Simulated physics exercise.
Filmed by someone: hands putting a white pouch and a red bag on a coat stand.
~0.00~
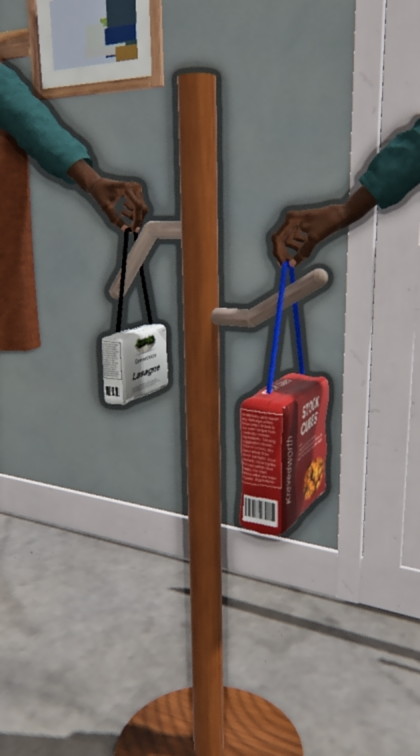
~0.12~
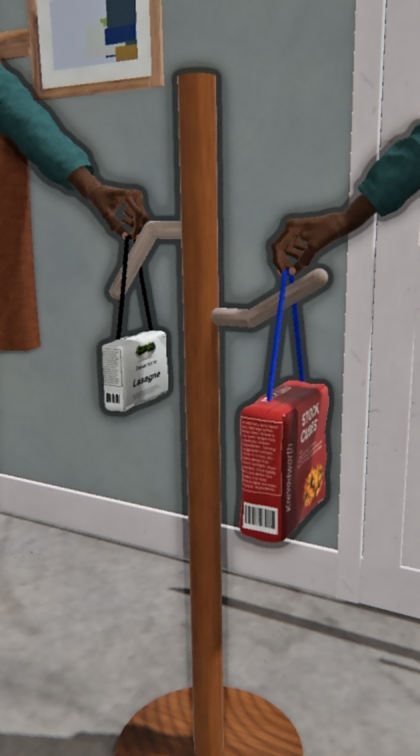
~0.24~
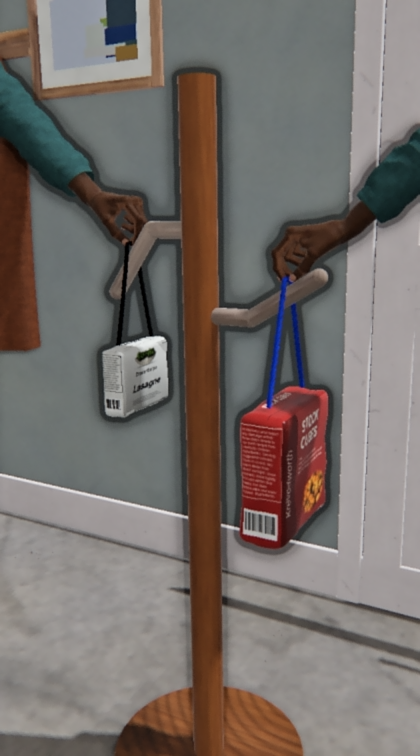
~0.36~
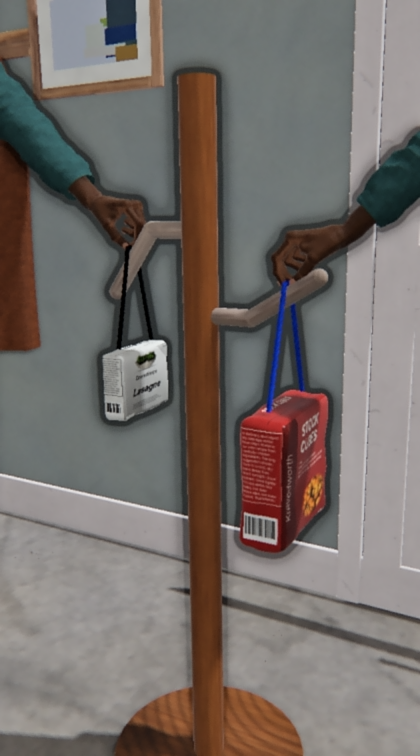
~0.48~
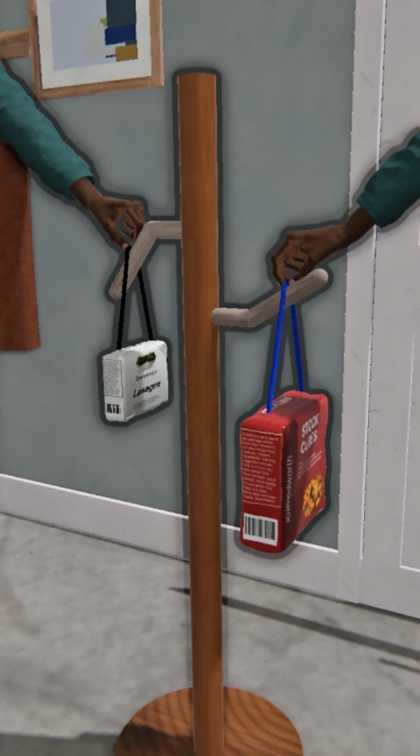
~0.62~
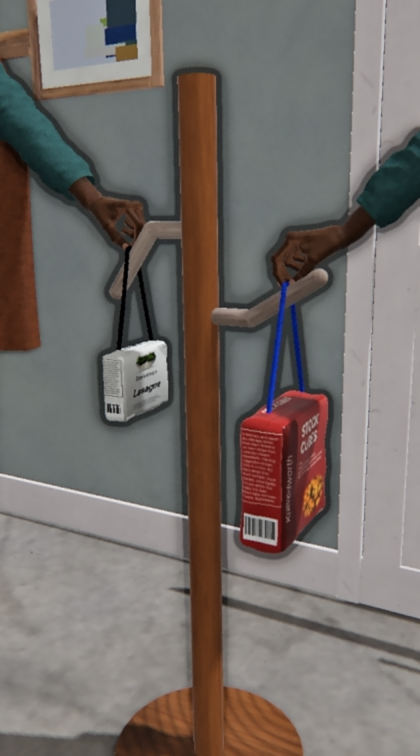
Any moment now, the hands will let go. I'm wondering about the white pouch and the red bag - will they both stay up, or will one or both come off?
I expect the white pouch will fall off. I expect the red bag will stay up.
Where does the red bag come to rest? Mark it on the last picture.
In the end it finishes up at (221, 481) in the last picture.
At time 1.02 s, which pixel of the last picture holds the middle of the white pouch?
At that moment it is close to (146, 622).
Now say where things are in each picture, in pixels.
In the first picture, white pouch (137, 363); red bag (286, 451); left peg tip (117, 292); right peg tip (319, 278).
In the second picture, white pouch (137, 369); red bag (286, 458).
In the third picture, white pouch (137, 375); red bag (286, 463).
In the fourth picture, white pouch (137, 379); red bag (286, 468).
In the fifth picture, white pouch (137, 380); red bag (286, 468).
In the sixth picture, white pouch (137, 380); red bag (286, 468); left peg tip (117, 292), sloping steeply down; right peg tip (319, 278), pointing up.
After 1.02 s, white pouch on the floor near (146, 621); red bag hanging near (246, 485).
After 1.44 s, white pouch on the floor near (162, 722); red bag hanging near (214, 477).
At rest, white pouch on the floor near (162, 722); red bag hanging near (221, 481). The white pouch slips off its peg and the red bag holds on.
